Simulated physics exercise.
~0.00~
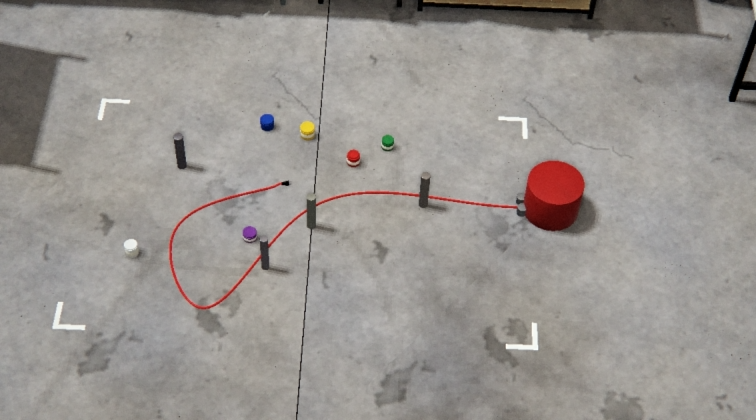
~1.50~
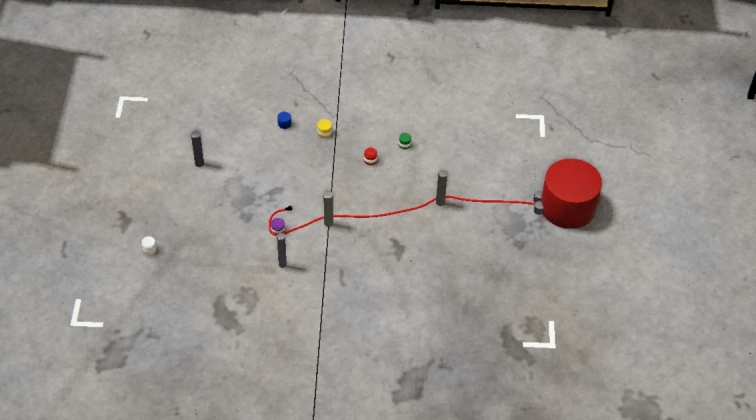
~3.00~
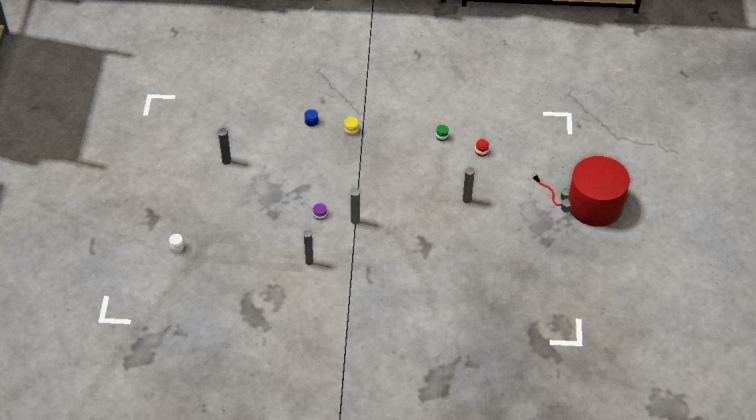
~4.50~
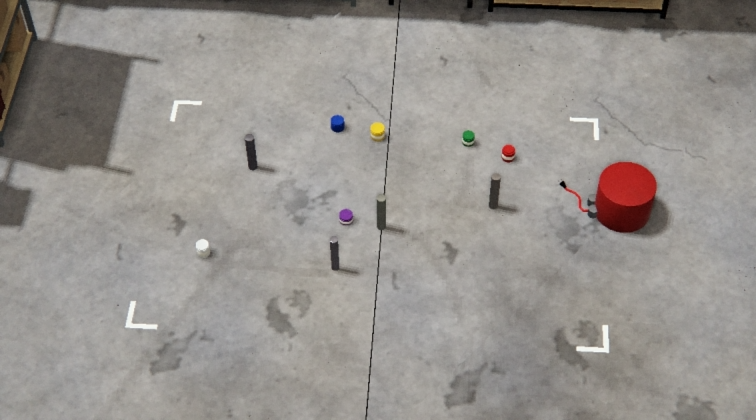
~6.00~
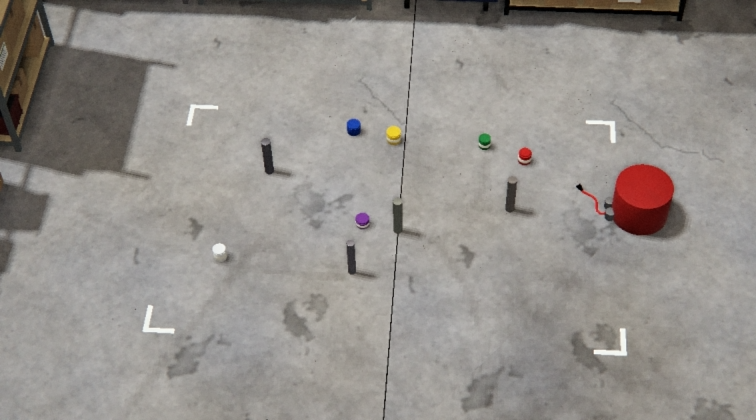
Red drum reeling in a loose red cord among grey posts, purple, red and green pieces shifting, a short tail left out.
